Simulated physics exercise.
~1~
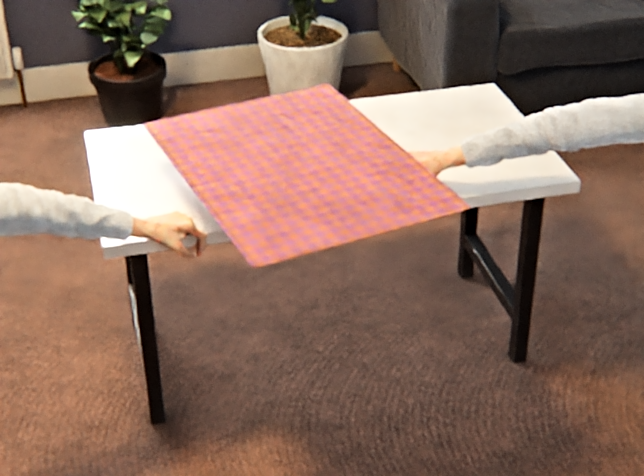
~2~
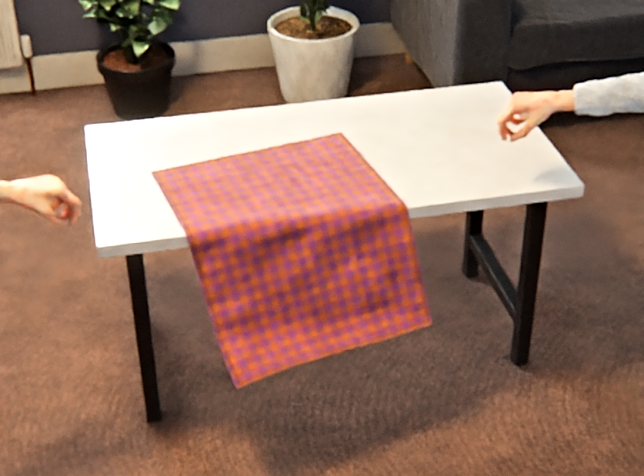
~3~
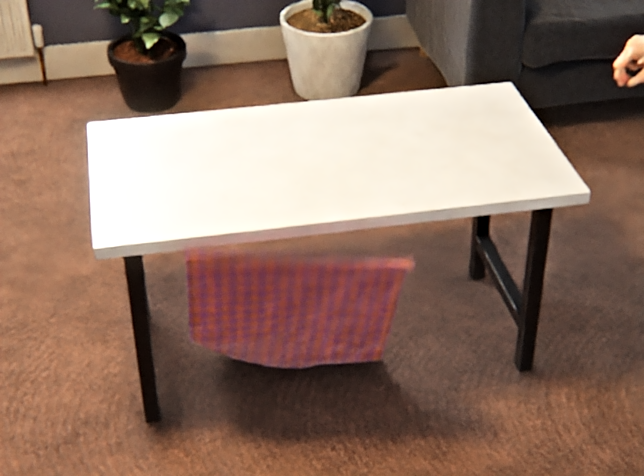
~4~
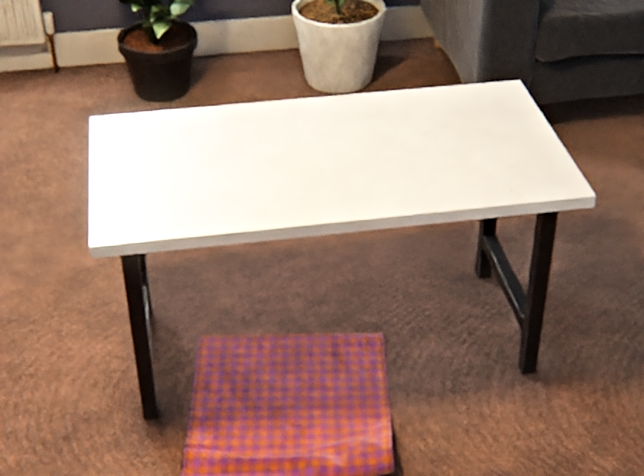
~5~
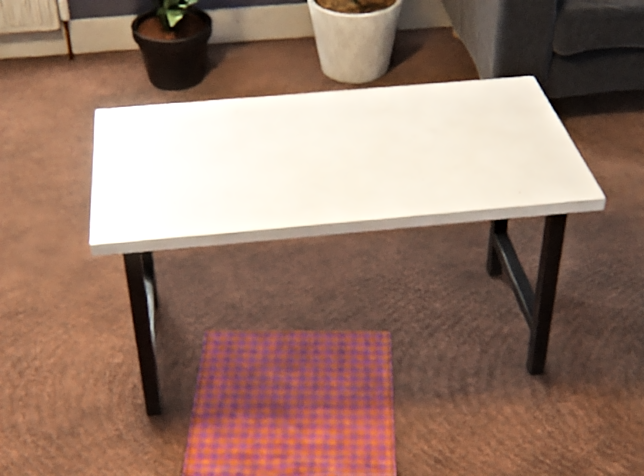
Two hands let go of a pink and orange checked cloth over a white table, and it draped over the front edge, slid off and dropped to the carpet, where it ended up lying flat and still.
